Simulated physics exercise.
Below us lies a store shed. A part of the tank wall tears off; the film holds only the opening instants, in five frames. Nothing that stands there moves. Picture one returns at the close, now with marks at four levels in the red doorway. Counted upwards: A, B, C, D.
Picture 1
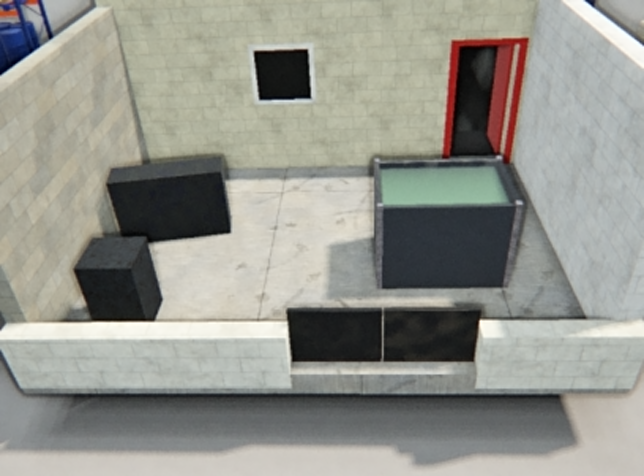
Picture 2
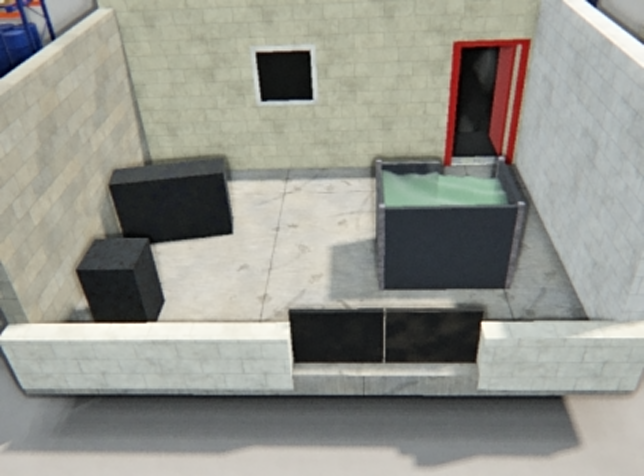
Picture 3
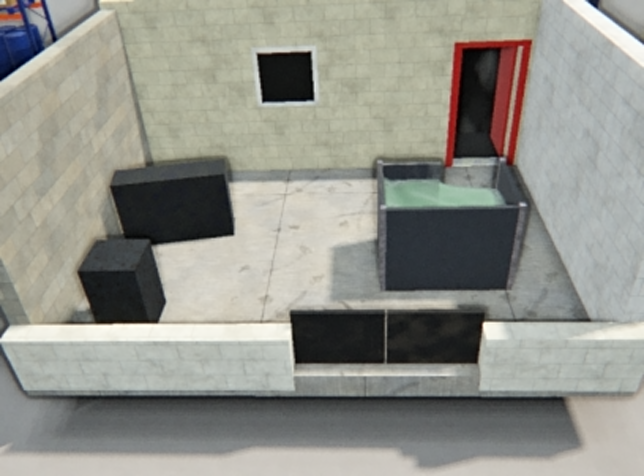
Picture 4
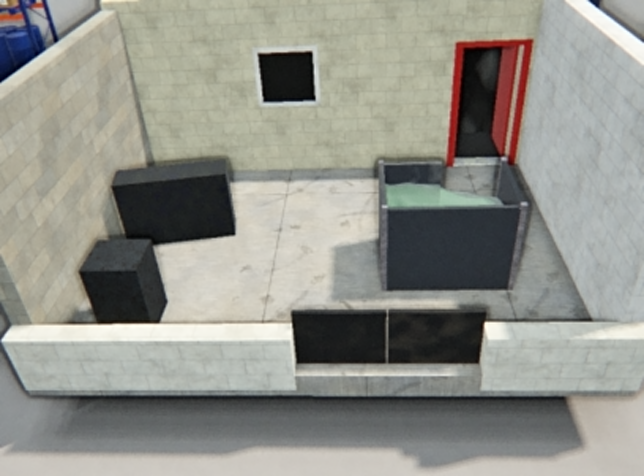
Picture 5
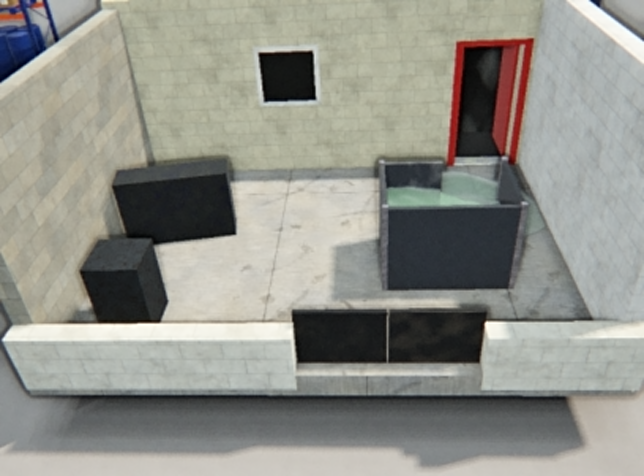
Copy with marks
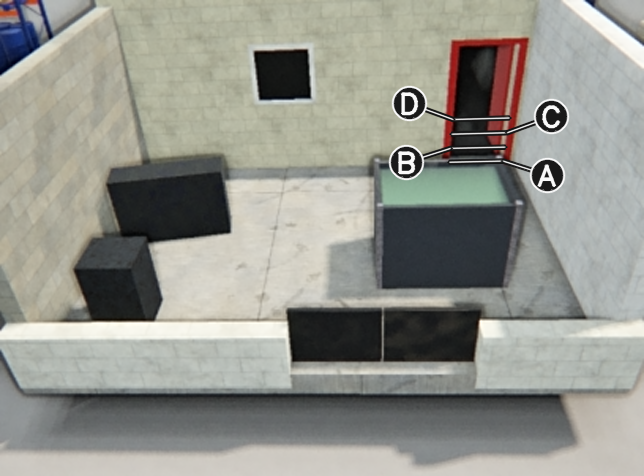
Roofless store shed with dark blocks and a red doorway, pale green water sloshing and sinking lower inside an open tank.
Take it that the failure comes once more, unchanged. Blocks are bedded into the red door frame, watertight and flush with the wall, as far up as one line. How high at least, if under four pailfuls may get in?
Height C.
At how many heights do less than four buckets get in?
Two.
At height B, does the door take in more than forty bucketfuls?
No, less.
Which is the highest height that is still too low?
The answer is B.
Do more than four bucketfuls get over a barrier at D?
No.
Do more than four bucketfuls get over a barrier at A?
Yes.
On the marked copy, A at (476, 161); B at (477, 147); C at (479, 133); D at (481, 118); from the bottom up A, B, C, D.
Choosing A, dozens of bucketfuls pour in.
Choosing B, about 13 bucketfuls get in.
Choosing C, a bucket or two gets in.
Choosing D, nothing gets over.
